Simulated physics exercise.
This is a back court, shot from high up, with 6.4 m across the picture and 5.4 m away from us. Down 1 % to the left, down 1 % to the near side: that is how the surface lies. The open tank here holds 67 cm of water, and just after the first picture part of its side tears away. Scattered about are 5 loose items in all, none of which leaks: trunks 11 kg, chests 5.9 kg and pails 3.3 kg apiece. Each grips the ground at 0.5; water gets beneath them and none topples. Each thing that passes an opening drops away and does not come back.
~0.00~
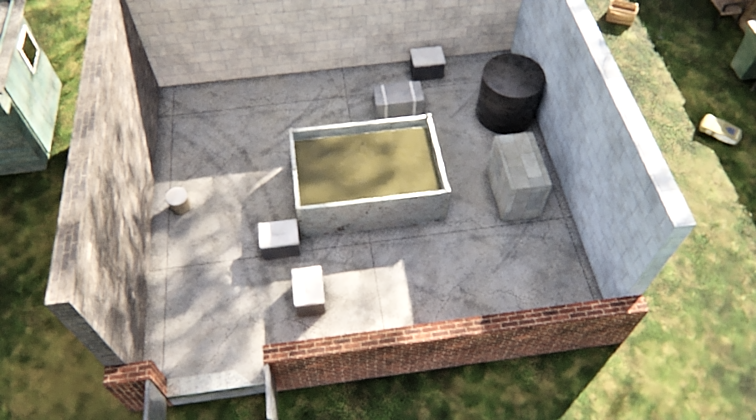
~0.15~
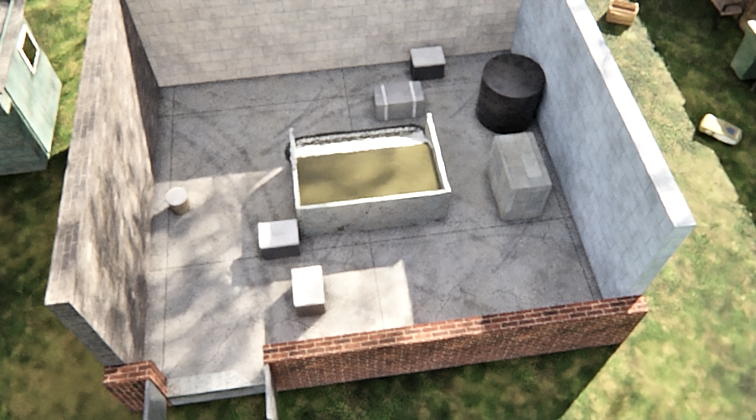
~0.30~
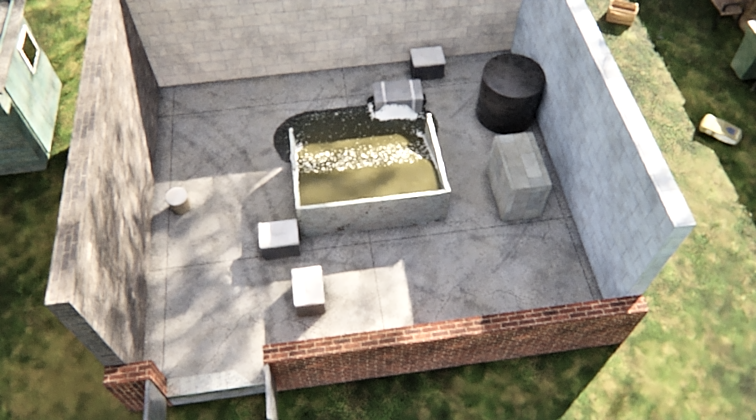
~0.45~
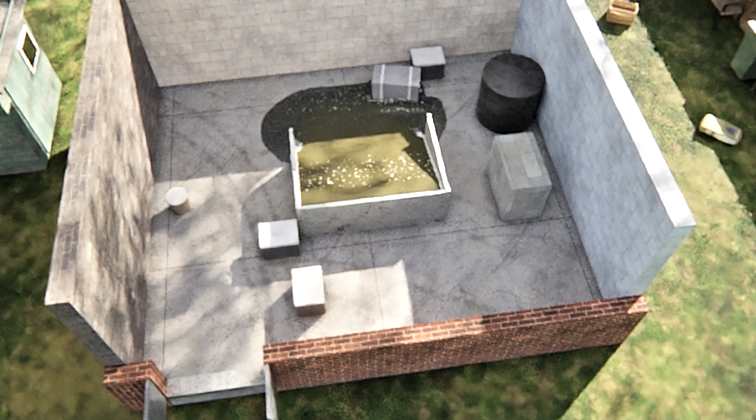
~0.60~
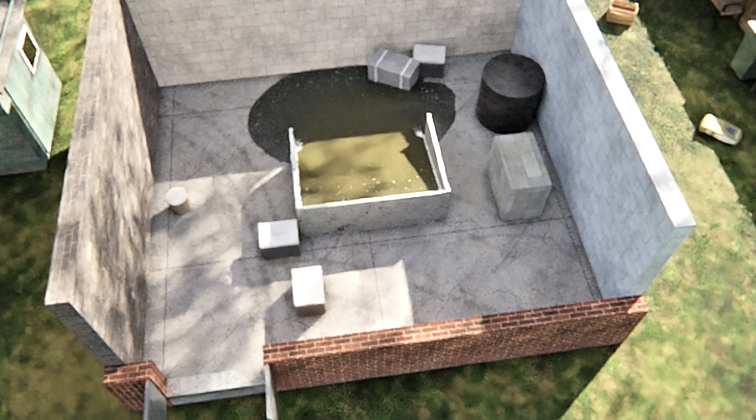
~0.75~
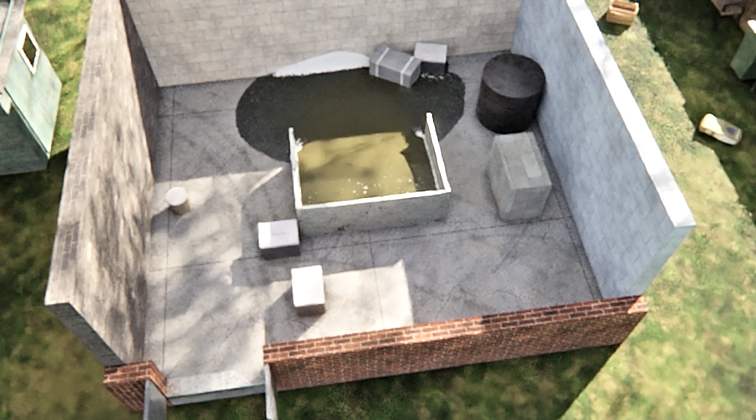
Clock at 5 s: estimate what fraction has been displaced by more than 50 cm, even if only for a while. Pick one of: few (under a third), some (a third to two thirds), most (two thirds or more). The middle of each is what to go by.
Some.
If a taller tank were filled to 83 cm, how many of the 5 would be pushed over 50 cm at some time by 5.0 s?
Count: 3.
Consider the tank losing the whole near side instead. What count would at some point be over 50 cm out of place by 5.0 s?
Then 2 of them would.
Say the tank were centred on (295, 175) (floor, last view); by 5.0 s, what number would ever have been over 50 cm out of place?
That would give 3.
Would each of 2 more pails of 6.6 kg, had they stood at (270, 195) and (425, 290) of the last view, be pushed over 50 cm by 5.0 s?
Result, in sequence: Not exceeded / not exceeded.
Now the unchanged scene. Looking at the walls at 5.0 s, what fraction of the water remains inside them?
96 % or so.
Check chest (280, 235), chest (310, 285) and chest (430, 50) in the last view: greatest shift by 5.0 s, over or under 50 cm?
Taking them in turn, the answers are smaller, smaller and greater.
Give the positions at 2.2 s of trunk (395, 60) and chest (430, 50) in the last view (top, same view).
Somewhere about (473, 60) and (507, 40).
After 1.1 s 1 of 5 are over 50 cm from their spots; 1 afloat.
After 2.2 s 2 of 5 are over 50 cm from their spots; 2 afloat.
After 3.5 s 3 of 5 are over 50 cm from their spots; 2 afloat.
After 5.0 s 2 of 5 are over 50 cm from their spots, and 3 have been at some point; 2 afloat.
